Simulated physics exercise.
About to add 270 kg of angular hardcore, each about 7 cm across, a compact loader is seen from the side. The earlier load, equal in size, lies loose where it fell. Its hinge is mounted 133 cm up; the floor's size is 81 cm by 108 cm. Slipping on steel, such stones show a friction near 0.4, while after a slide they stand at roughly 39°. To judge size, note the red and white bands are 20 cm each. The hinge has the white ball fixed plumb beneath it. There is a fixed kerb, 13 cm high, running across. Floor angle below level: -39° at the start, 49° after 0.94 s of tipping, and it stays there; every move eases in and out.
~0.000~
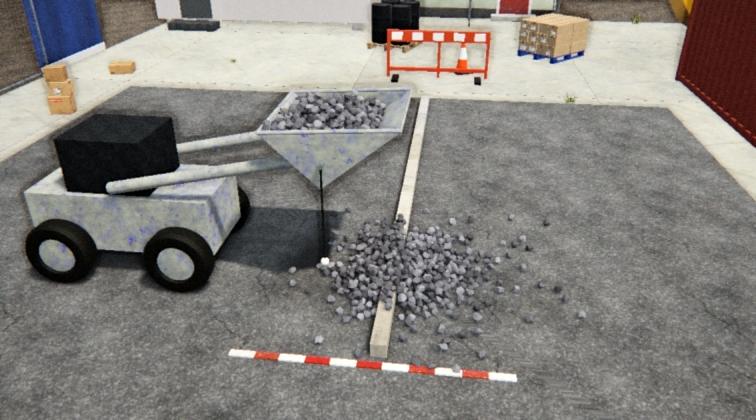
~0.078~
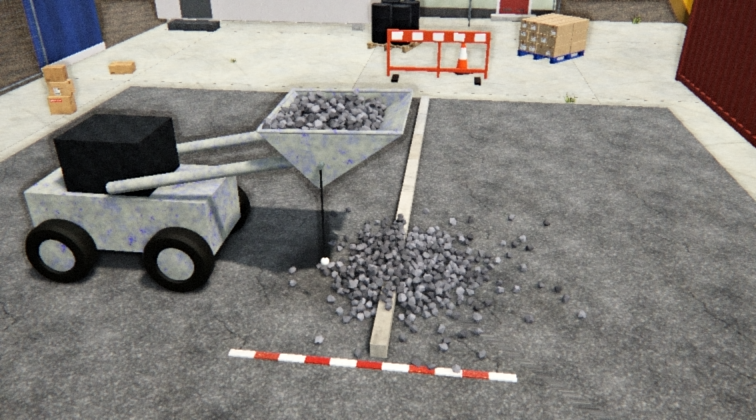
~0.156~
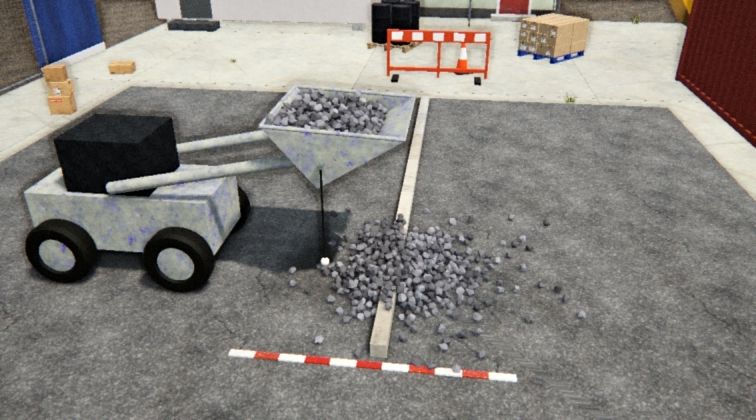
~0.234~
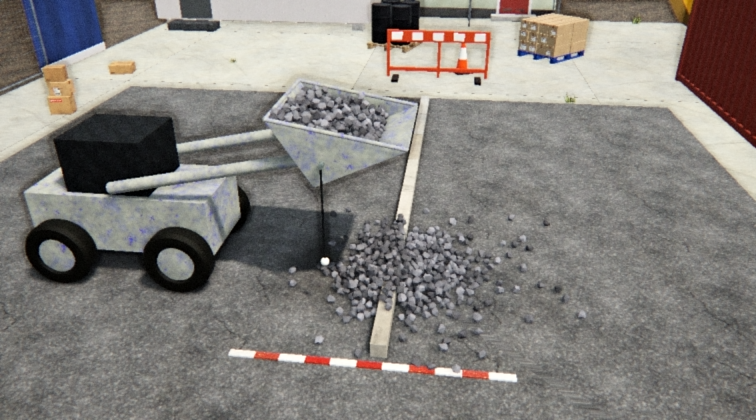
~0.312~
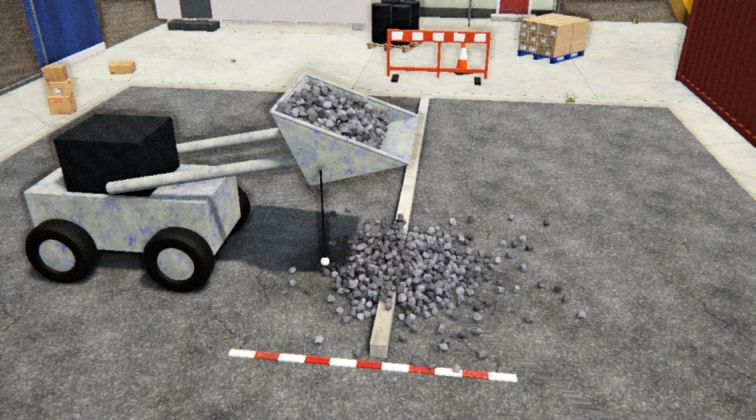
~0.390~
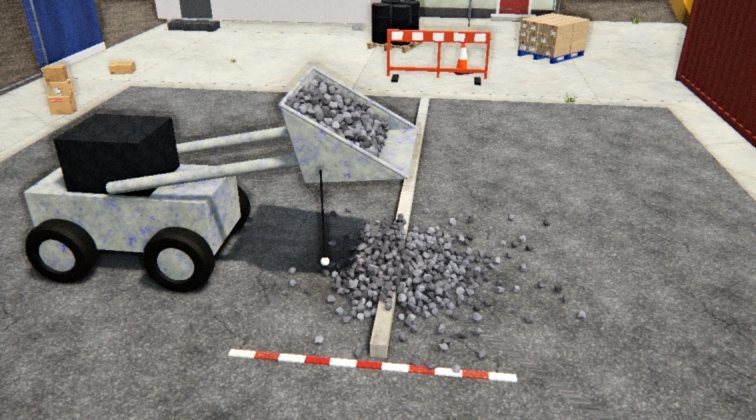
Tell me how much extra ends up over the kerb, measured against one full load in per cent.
The extra comes to about 84 percent of a load.
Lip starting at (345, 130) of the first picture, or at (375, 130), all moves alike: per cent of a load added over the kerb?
Some 10 percent, and then 40 percent.
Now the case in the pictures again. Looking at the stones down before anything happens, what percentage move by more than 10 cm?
I'd say roughly 10 per cent of them.
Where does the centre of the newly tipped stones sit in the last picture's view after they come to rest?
In the last view, somewhere near (430, 264).
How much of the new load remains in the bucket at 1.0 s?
It holds some 55 percent.
After 0.7 s the floor is at 35°; in per cent of one load, 100 in the bucket, 47 on this side of the kerb, 53 over the kerb; the foremost stones are at (545, 268).
After 1.0 s the floor is at 49°; in per cent of one load, 55 in the bucket, 82 on this side of the kerb, 63 over the kerb; the foremost stones are at (545, 268).
After 1.4 s the floor is at 49°; in per cent of one load, 2 in the bucket, 75 on this side of the kerb, 123 over the kerb; the foremost stones are at (545, 268).
After 3.9 s the floor is at 49°; in per cent of one load, 0 in the bucket, 63 on this side of the kerb, 137 over the kerb; the foremost stones are at (550, 275). Net gain over the kerb, 84.
